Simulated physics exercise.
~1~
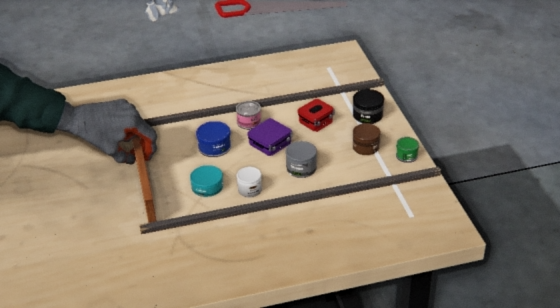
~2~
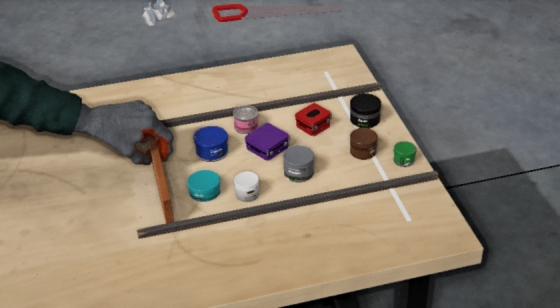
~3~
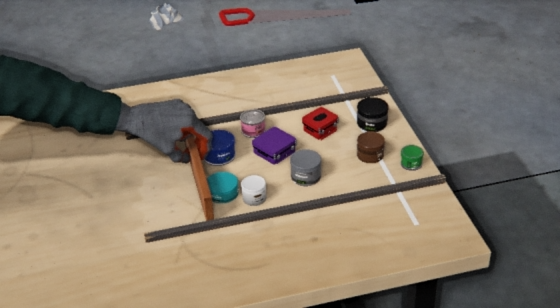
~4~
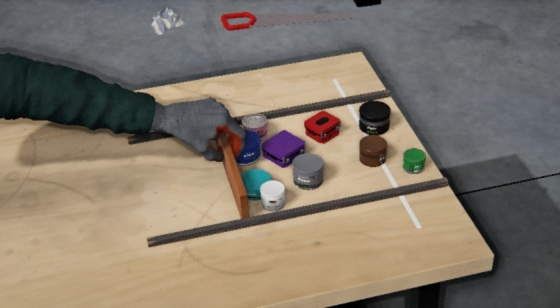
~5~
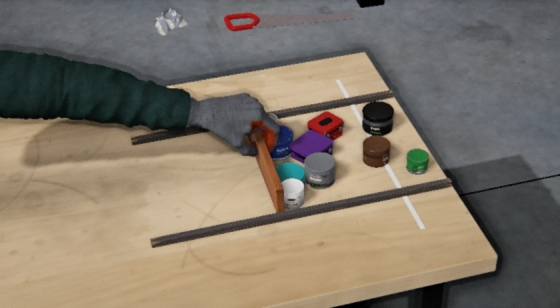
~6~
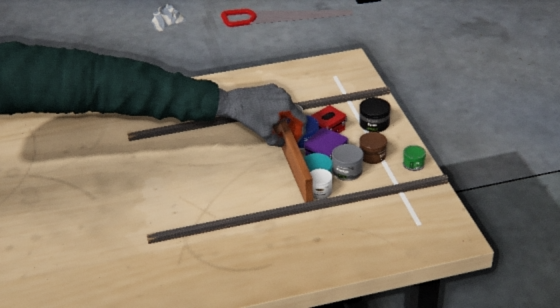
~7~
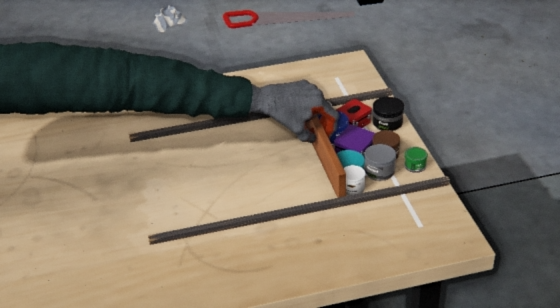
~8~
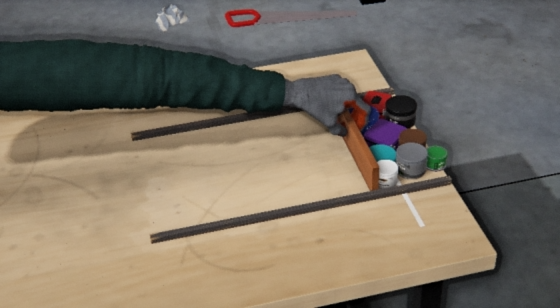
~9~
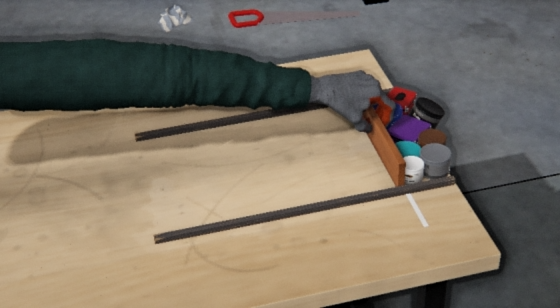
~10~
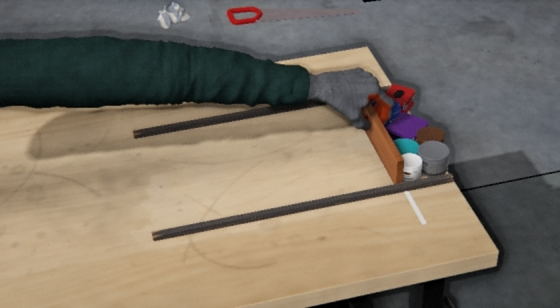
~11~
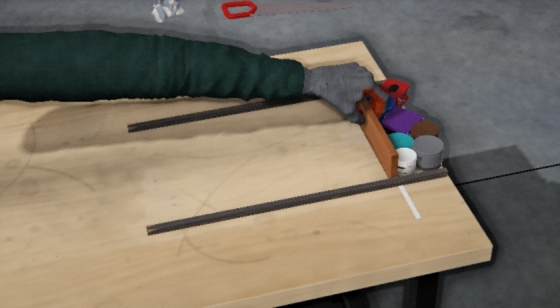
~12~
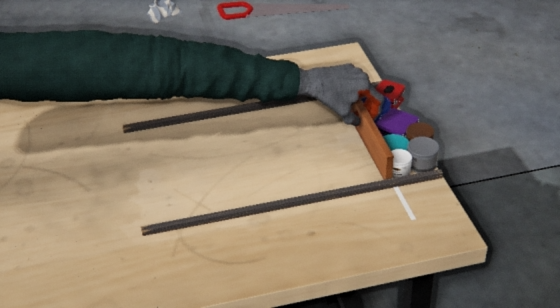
On a wooden table, a gloved hand pushed an upright board to the right between two dark rails, gathering scattered little colored containers into a cluster near the table's edge, where the green and black ones went over and the rest stayed bunched.
